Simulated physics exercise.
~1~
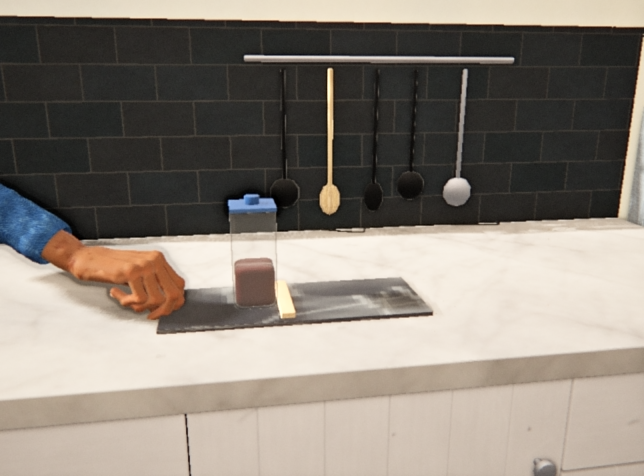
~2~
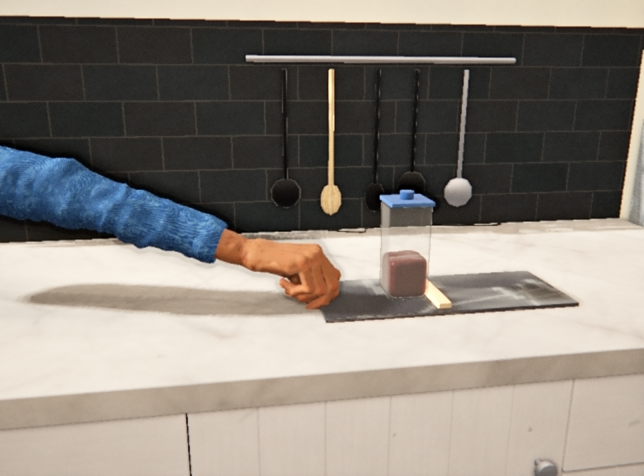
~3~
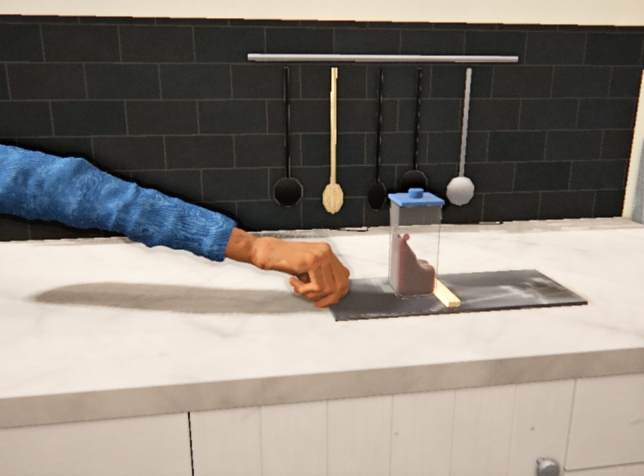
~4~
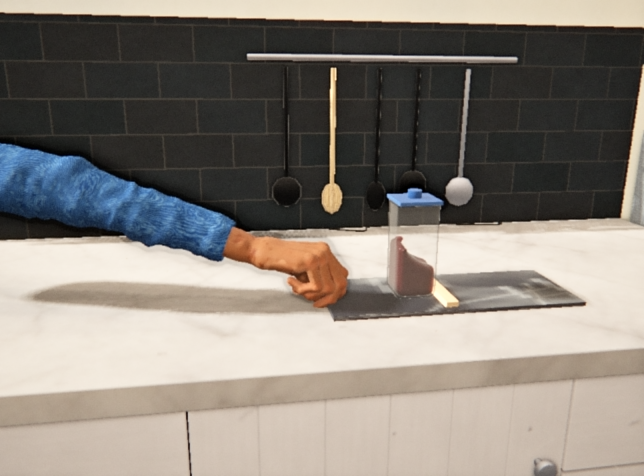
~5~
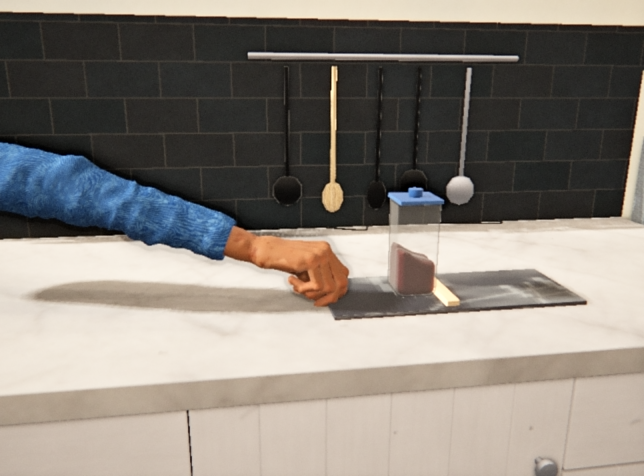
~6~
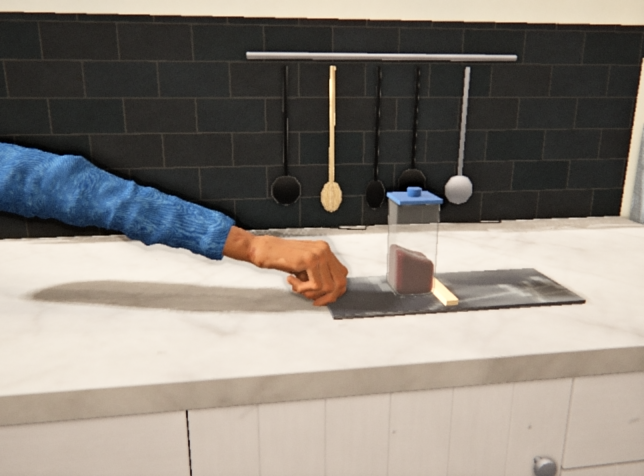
An arm in a blue knitted sleeve reaches in from the left over a pale marble kitchen counter, seen from the front by a slightly swaying camera, its hand at the end of a dark flat board. On the board stands a clear canister with a blue cap and dark reddish liquid inside, against a low, light wooden strip. Behind, utensils hang from a rail on black tiles. The hand and board move right, carrying the canister along, then stop. The liquid surges up the canister's left side, then settles lower. The canister ends upright beside the strip, the hand still at the board.
